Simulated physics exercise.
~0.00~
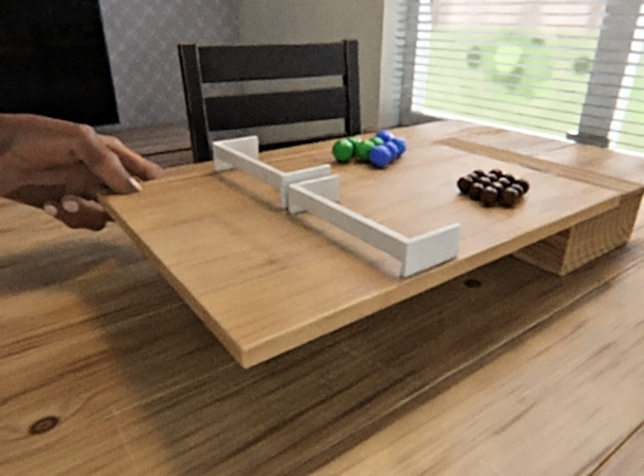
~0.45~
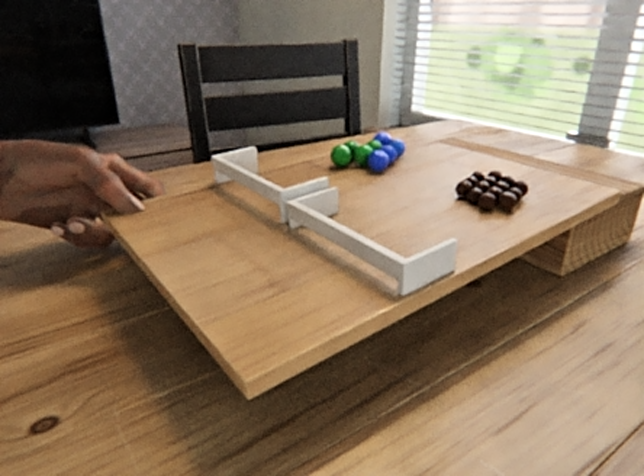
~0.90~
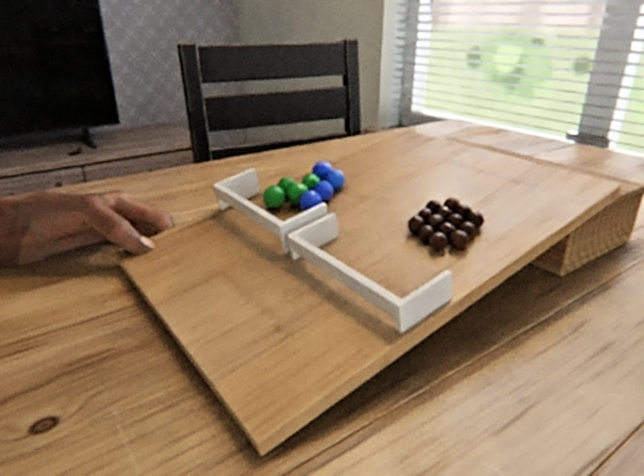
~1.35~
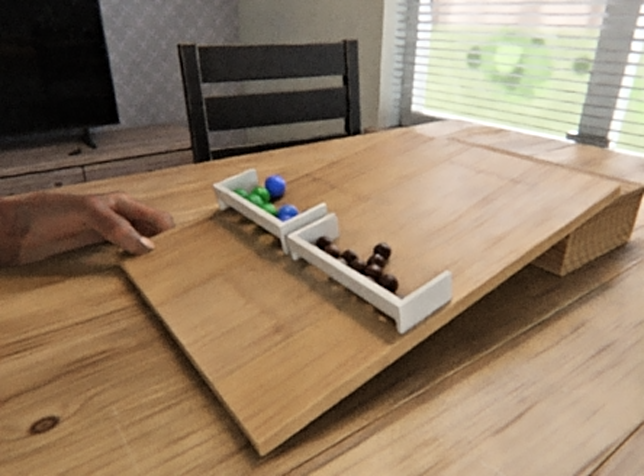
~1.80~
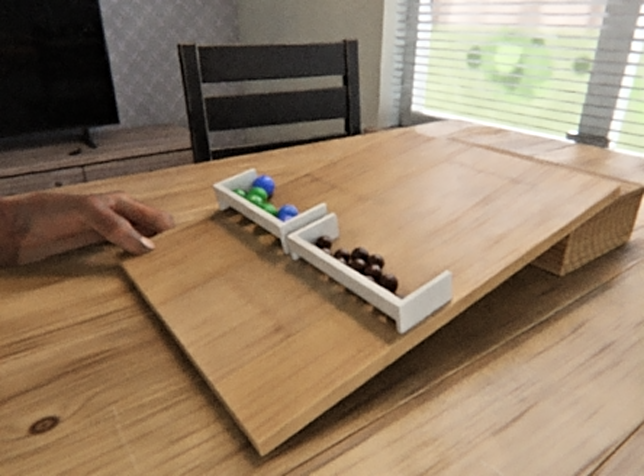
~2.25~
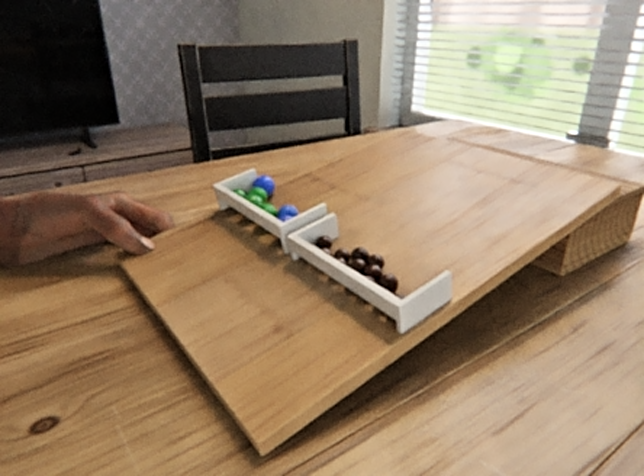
A hand lowers a wooden board's end, and two groups of balls roll into white gates.
